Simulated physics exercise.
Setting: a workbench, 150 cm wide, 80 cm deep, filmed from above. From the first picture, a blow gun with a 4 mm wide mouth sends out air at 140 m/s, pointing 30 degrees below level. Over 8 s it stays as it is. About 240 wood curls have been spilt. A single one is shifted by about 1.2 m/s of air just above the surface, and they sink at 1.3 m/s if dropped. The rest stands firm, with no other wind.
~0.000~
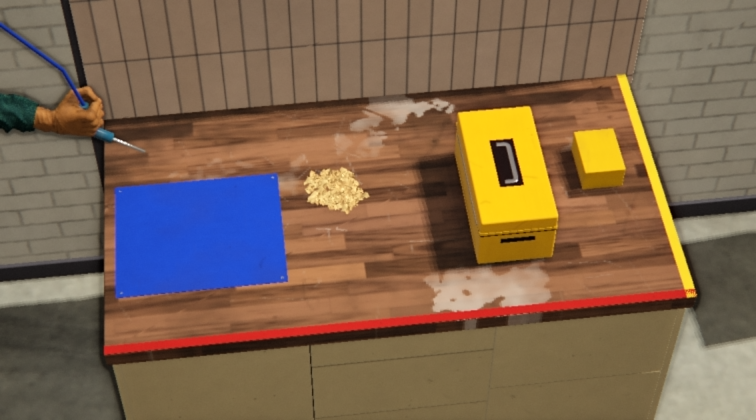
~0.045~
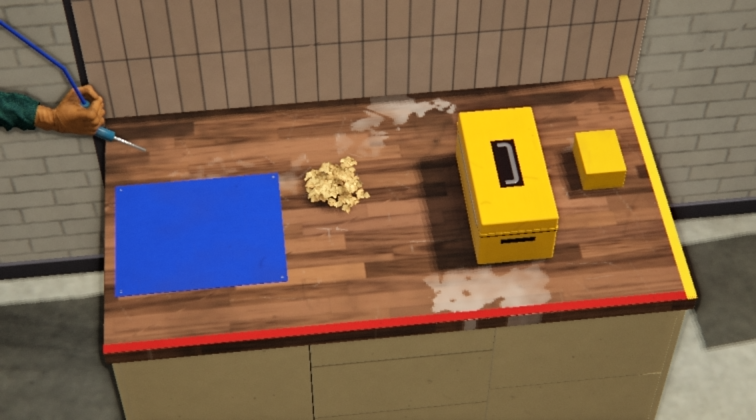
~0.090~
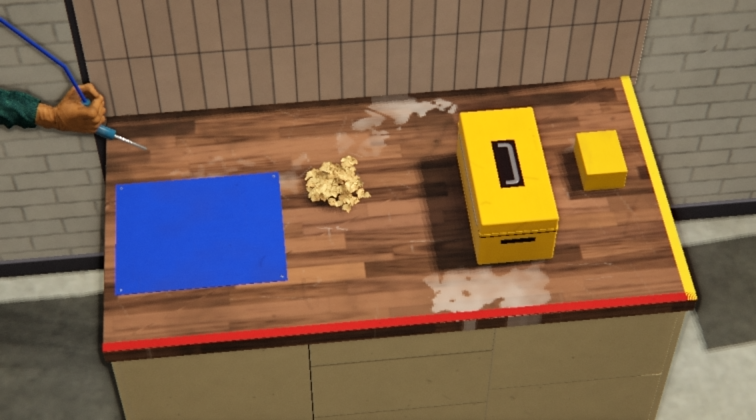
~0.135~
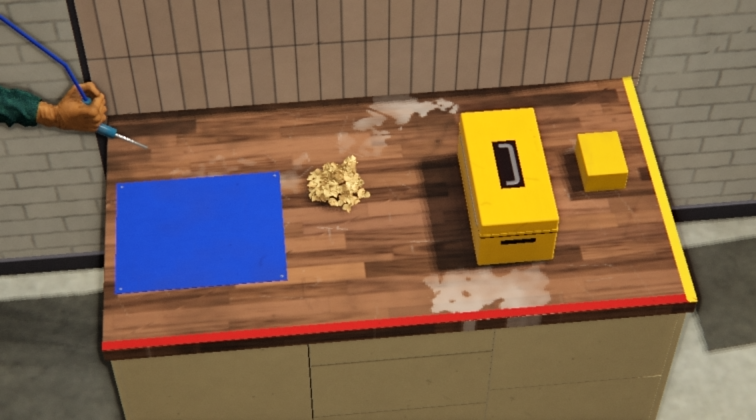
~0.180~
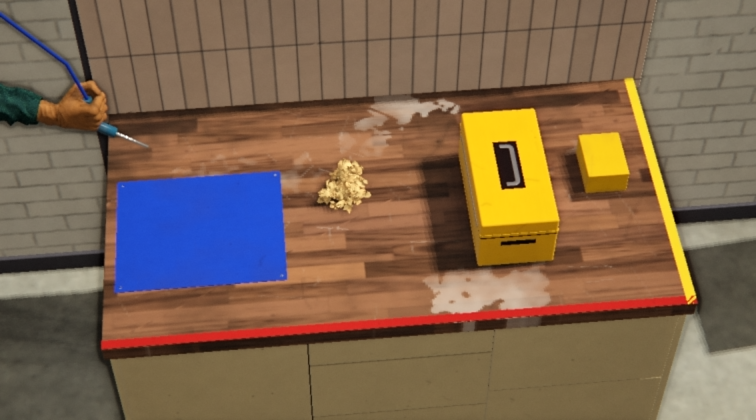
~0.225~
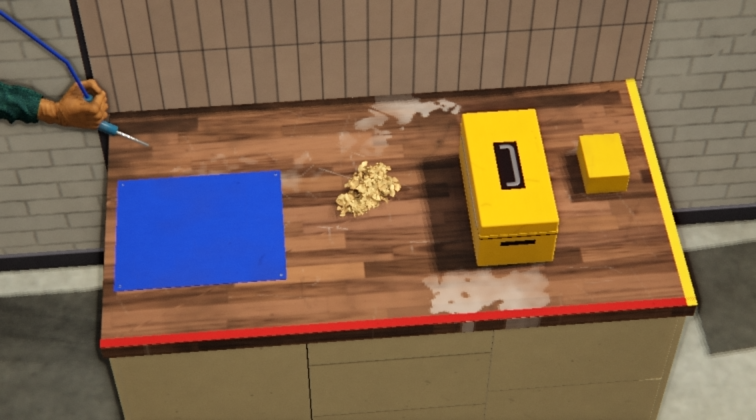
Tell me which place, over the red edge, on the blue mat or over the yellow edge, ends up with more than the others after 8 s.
The red one ends up with more.
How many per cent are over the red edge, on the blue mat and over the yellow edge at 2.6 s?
Shares come out near 90 % for red, 0 % for blue and 1 % for yellow.
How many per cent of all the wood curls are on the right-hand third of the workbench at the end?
Roughly 0 in a hundred.
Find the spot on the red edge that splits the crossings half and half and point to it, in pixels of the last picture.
Median crossing point, approx. (518, 318).
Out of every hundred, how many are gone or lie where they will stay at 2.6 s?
Roughly 90 per cent of them.
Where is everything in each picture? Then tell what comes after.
The middle of the wood curls is near (337, 187), none has stirred yet and the mouth of the blow gun is at (145, 152), in the first frame.
The middle of the wood curls is near (337, 181), none has stirred yet, the blue mat is centred on (200, 233), the yellow edge is centred on (660, 180) and the red edge is centred on (405, 326), in the second frame.
The middle of the wood curls is near (338, 180), none has stirred yet, the top of a toolbox is at (508, 163) and the top of a block is at (602, 152), in the third frame.
The middle of the wood curls is near (338, 180) and none has stirred yet, in the fourth frame.
The middle of the wood curls is near (347, 186), the farthest in sight from the blow gun is at (367, 196) and about 30 % have left their places, in the fifth frame.
The middle of the wood curls is near (368, 192), the farthest in sight from the blow gun is at (397, 189) and about 95 % have left their places, in the sixth frame.
After 1.6 s the count stands so, 0 % are on the blue mat, 1 % over the yellow edge and 87 % over the red edge.
After 2.6 s the count stands so, 0 % are on the blue mat, 1 % over the yellow edge and 93 % over the red edge.
After 4.4 s the count stands so, 0 % are on the blue mat, 1 % over the yellow edge and 94 % over the red edge.
After 8.0 s, at the end, 0 % are on the blue mat, 1 % over the yellow edge and 96 % over the red edge.
